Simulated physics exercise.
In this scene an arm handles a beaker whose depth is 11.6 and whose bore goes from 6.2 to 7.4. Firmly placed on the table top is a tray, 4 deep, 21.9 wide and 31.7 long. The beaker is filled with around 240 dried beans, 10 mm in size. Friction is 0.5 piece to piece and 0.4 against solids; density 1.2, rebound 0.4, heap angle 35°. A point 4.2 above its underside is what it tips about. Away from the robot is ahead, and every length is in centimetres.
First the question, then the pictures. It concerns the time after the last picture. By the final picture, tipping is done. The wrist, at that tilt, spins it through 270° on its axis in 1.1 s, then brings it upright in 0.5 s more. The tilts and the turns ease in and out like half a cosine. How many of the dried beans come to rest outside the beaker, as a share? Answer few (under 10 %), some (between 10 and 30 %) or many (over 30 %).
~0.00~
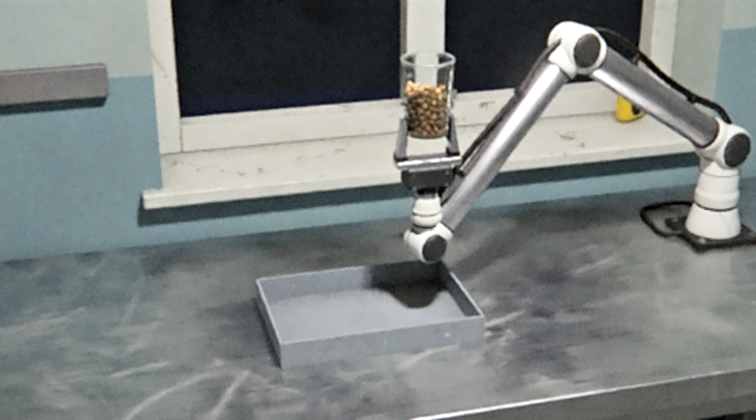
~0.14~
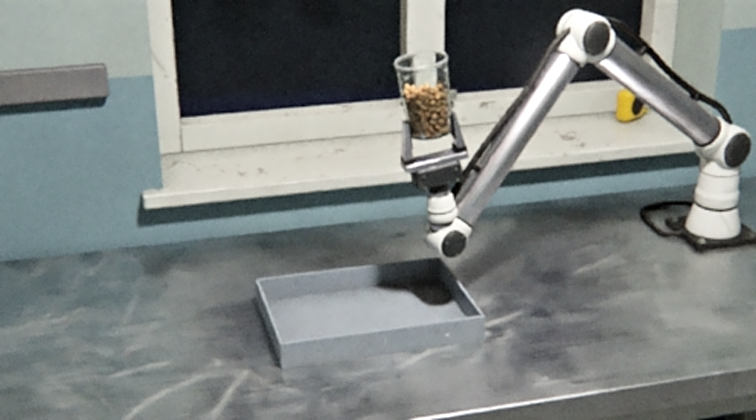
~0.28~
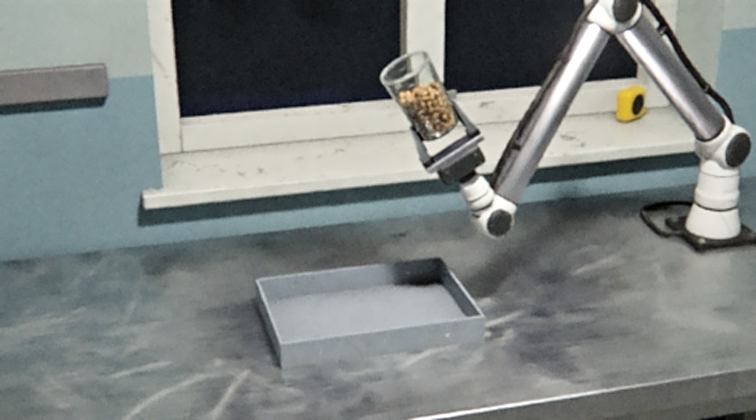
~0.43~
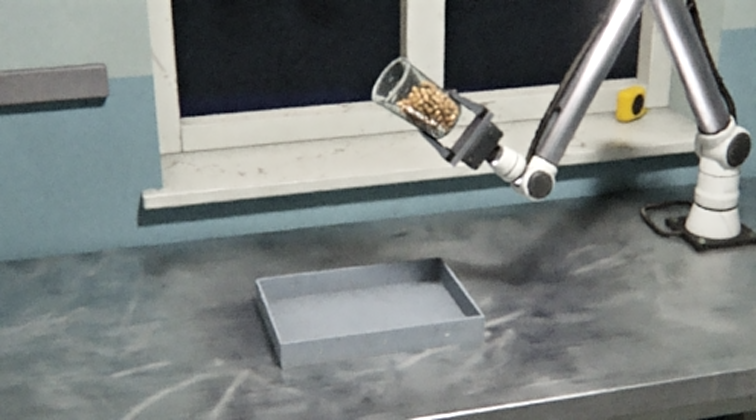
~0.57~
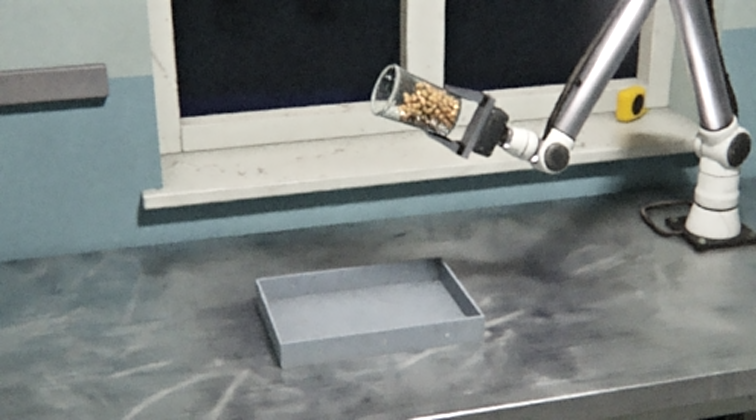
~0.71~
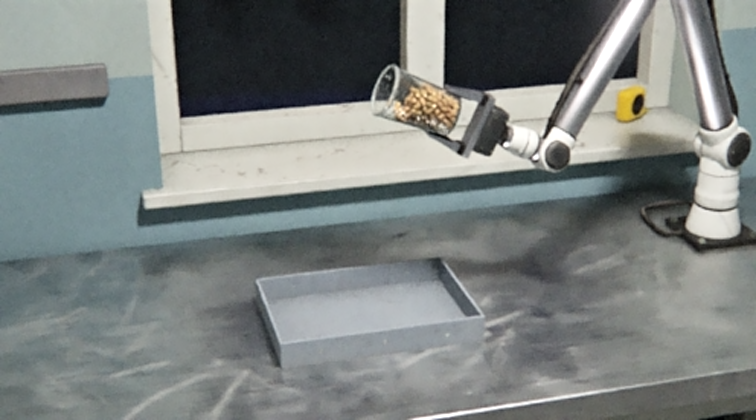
I would say few.
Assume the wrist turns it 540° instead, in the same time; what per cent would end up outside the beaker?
It would come to around 0 per cent.
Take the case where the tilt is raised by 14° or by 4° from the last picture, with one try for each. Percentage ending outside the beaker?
Estimates: Close to 5 % and 0 %.
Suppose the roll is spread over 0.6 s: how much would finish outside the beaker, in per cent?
Estimated share: Close to 0 %.
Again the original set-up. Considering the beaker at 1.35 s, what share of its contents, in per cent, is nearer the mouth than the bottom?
Mouth-half share: Approx. 25 %.
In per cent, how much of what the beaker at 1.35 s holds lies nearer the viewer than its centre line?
55 %.
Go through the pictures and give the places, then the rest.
In the first frame, the beaker middle at (427, 97), upright; upper third of the load around (428, 94), from x 410 to 445, top at y 85; 240 in the beaker.
In the second frame, the beaker middle at (426, 97), tipped 8°; upper third of the load around (426, 94), from x 405 to 445, top at y 85.
In the third frame, the beaker middle at (423, 99), tipped 29°; upper third of the load around (426, 95), from x 400 to 450, top at y 85.
In the fourth frame, the beaker middle at (420, 101), tipped 51°; upper third of the load around (426, 96), from x 400 to 455, top at y 85.
In the fifth frame, the beaker middle at (418, 103), tipped 64°; upper third of the load around (426, 96), from x 400 to 455, top at y 85.
In the sixth frame, the beaker middle at (418, 104), tipped 65°; upper third of the load around (427, 97), from x 395 to 455, top at y 85; 240 in the beaker.
After 1.35 s, tipped 65°, highest piece 39 above the table; 240 in the beaker.
After 1.99 s, tipped 46°, highest piece 40 above the table; 240 in the beaker.
After 2.51 s, upright, highest piece 41 above the table; 240 in the beaker.
After 3.21 s, upright, highest piece 41 above the table; 240 in the beaker.
In the end, 240 in the beaker. That is 0 % outside the beaker.
